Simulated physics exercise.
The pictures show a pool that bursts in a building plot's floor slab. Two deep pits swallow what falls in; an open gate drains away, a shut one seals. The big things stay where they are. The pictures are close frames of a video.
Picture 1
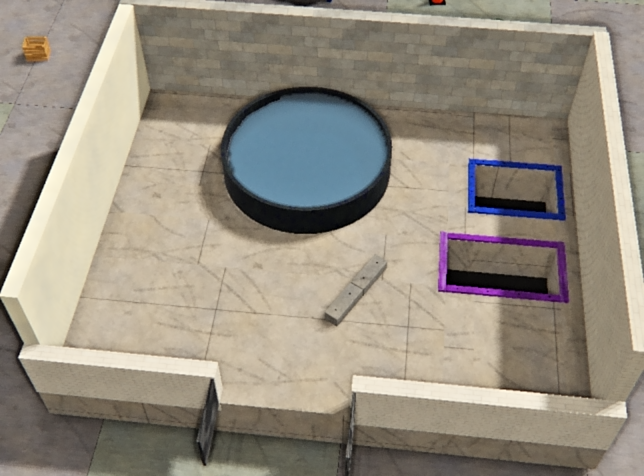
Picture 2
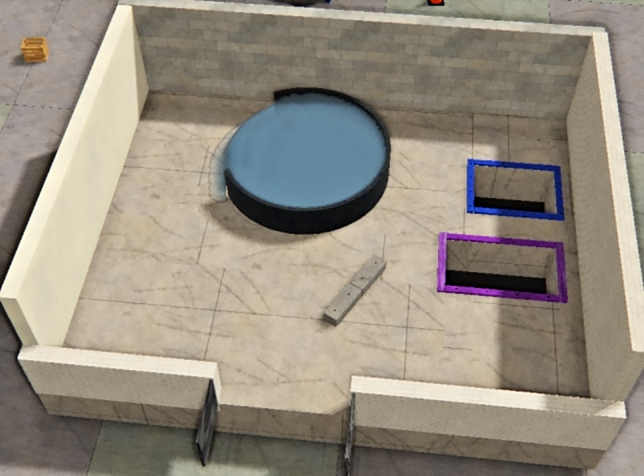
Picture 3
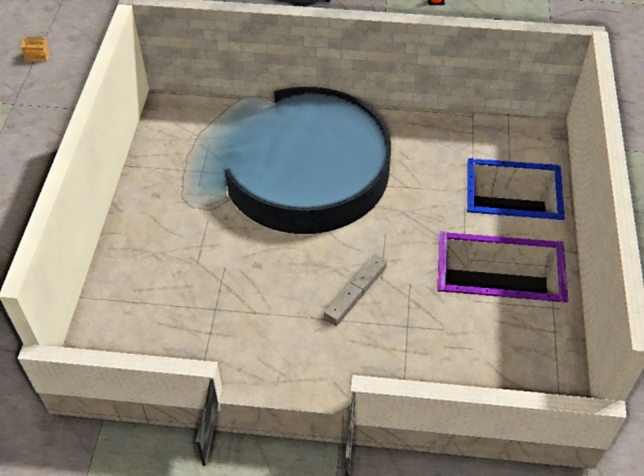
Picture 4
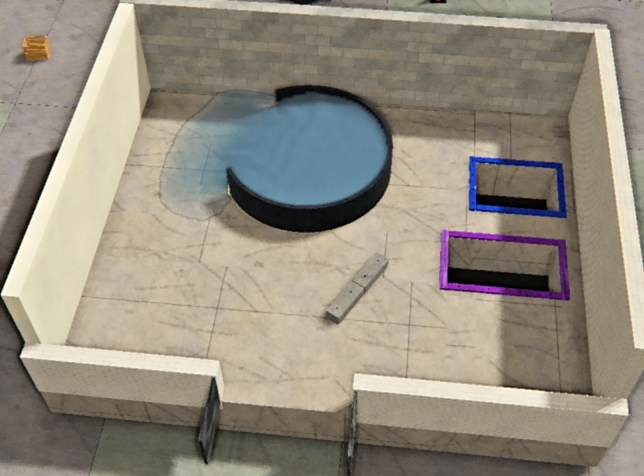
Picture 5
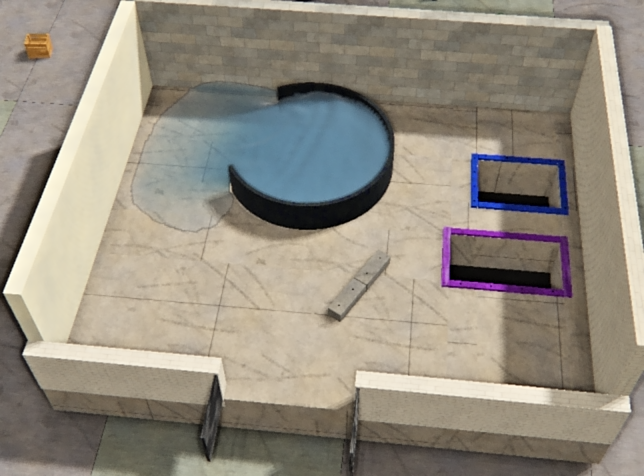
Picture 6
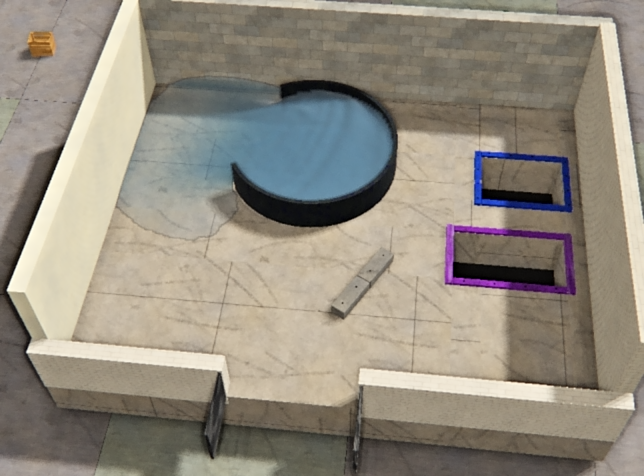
Round pool bursting open on its left side, blue water pouring through the gap and spreading leftward across a walled floor slab.
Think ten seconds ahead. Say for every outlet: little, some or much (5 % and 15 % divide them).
One by one: The gate takes from 5 to 15 %; the purple pit takes under 5 %; the blue pit takes under 5 %.
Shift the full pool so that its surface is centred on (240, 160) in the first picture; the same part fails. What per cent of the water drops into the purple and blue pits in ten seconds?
Parts in a hundred: Purple 2, blue 6.
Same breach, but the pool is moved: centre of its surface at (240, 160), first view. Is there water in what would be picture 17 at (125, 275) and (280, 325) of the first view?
One after the other: Flooded, free of water.
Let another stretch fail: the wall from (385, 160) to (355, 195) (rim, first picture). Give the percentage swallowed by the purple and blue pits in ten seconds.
Per cent: Purple 25, blue 8.
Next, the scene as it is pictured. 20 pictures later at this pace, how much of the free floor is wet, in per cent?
Near 40 in a hundred.
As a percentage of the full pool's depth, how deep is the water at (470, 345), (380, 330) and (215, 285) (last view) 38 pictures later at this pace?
In turn 4, 8 and 8 in a hundred.
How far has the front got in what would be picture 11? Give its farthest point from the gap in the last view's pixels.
Close to (93, 277).
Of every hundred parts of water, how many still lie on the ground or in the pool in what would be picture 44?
Close to 96 %.
A moment on, water covers 20 % of the floor; the gate 0 %, the purple pit 0 %, the blue pit 0 %.
Next, water covers 25 % of the floor; the gate 0 %, the purple pit 0 %, the blue pit 0 %.
Then, water covers 40 % of the floor; the gate 0 %, the purple pit 0 %, the blue pit 0 %.
Later, water covers 65 % of the floor; the gate 3 %, the purple pit 0 %, the blue pit 0 %.
In the end, water covers 95 % of the floor; the gate 8 %, the purple pit 1 %, the blue pit 0 %.
